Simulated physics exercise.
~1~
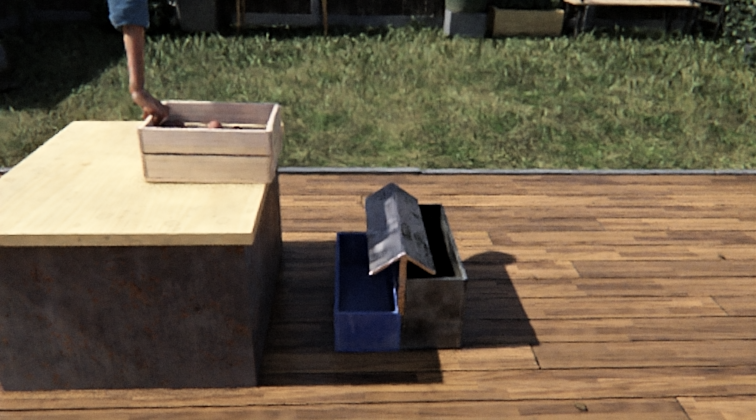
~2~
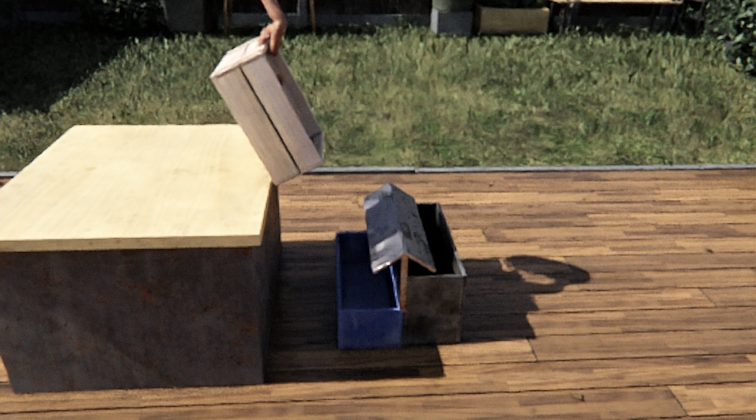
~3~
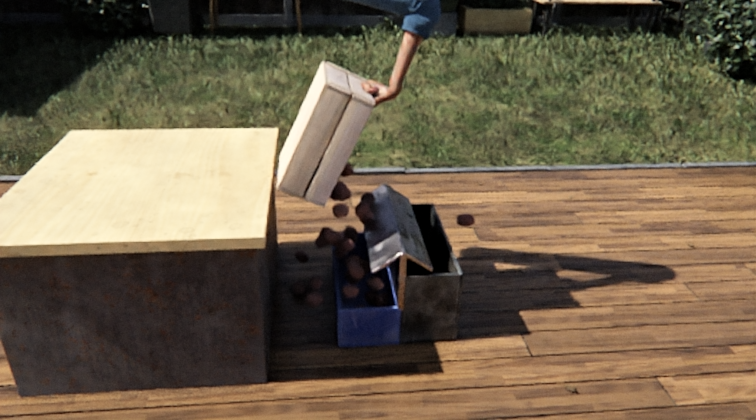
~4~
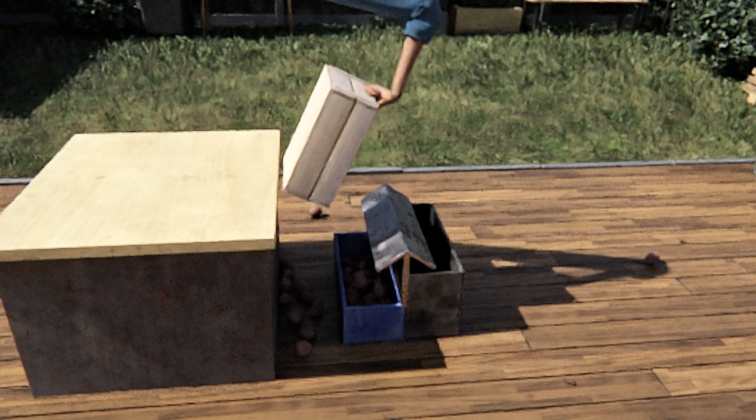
The footage shows a hand tipping a wooden crate off the edge of a bench, spilling red potatoes toward a blue trough and black box below; most settle in the trough, while others lie on the decking beside the bench and one rests far to the right.
